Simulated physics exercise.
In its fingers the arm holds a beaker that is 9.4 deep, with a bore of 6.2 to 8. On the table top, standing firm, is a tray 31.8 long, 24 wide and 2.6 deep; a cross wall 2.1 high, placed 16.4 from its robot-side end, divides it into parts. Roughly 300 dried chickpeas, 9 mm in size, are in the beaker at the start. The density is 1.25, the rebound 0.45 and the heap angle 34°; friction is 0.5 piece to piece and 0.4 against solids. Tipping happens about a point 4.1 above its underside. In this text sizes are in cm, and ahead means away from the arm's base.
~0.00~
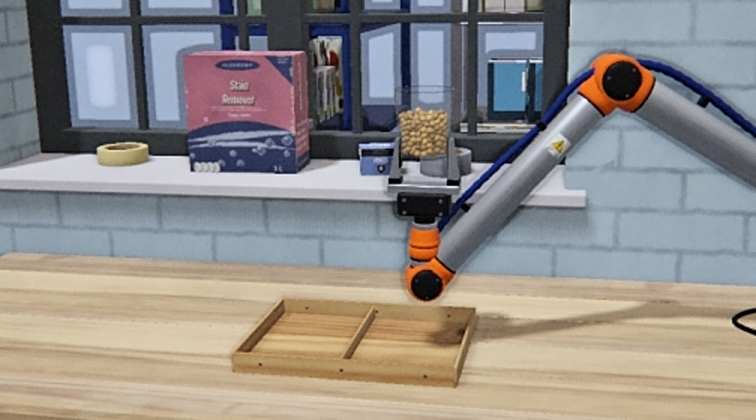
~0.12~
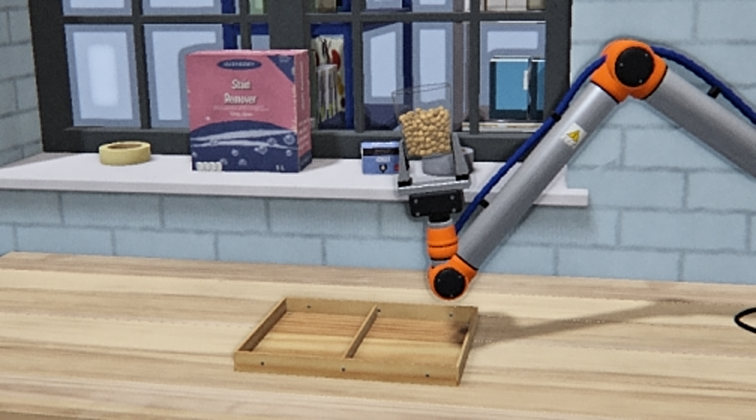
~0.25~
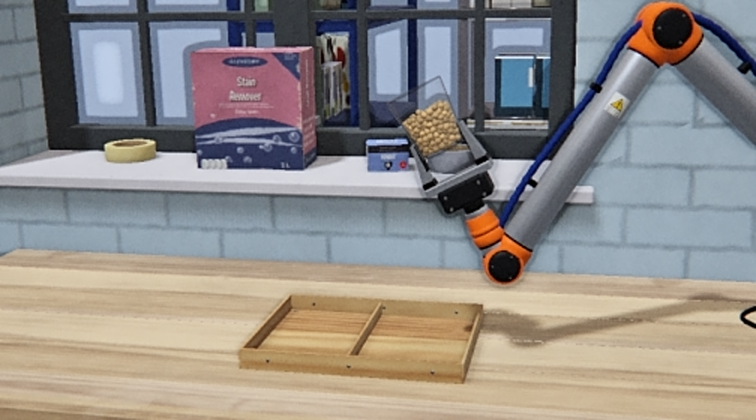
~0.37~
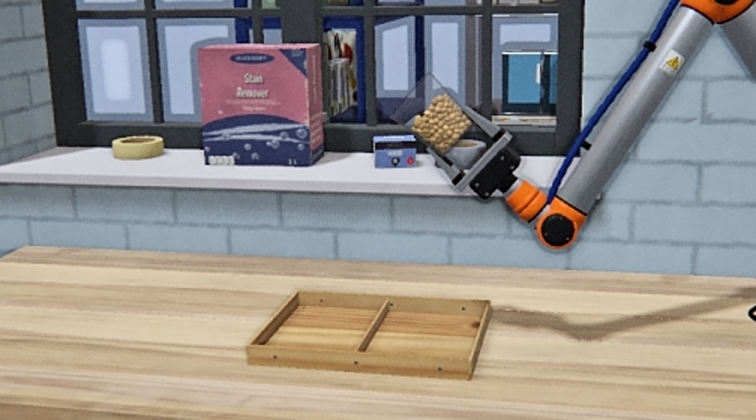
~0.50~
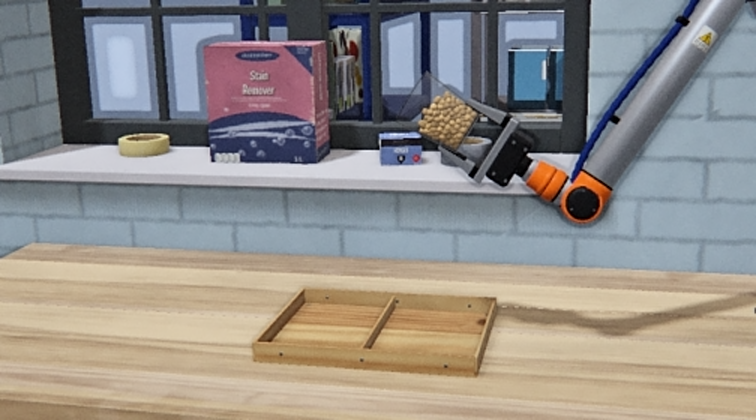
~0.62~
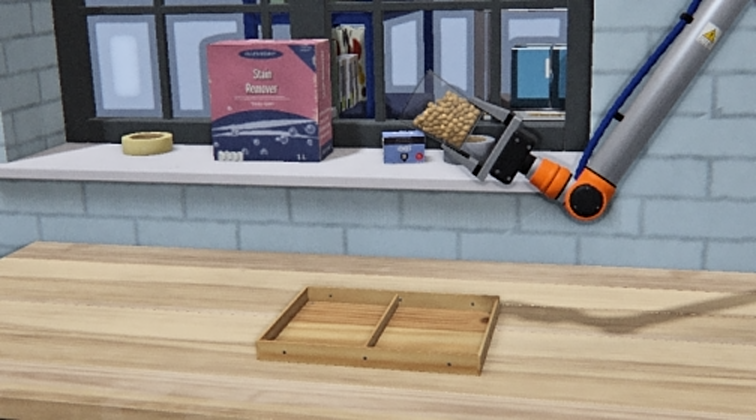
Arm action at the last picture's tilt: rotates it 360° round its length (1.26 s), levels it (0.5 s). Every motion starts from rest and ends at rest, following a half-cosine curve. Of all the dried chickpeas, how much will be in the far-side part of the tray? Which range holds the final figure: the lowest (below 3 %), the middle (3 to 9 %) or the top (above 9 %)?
It sits in the lowest range, below 3 %.
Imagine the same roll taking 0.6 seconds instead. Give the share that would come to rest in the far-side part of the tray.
It would come to around 0 percent.
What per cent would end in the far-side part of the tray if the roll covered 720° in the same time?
Then about 0 percent.
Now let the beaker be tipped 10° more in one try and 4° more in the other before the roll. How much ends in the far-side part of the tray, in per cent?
I'd expect some 5 per cent, then some 0 per cent.
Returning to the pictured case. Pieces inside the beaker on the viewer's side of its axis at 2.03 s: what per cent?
60 %.
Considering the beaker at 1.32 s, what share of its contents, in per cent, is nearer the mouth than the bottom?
Something near 30 in a hundred.
After 1.32 s, tipped 59°, highest piece 37 above the table; 302 in the beaker.
After 2.03 s, tipped 47°, highest piece 37 above the table; 302 in the beaker.
After 2.58 s, upright, highest piece 39 above the table; 302 in the beaker.
After 3.28 s, upright, highest piece 39 above the table; 302 in the beaker.
In the end, 302 in the beaker. That is 0 % in the far-side part of the tray.
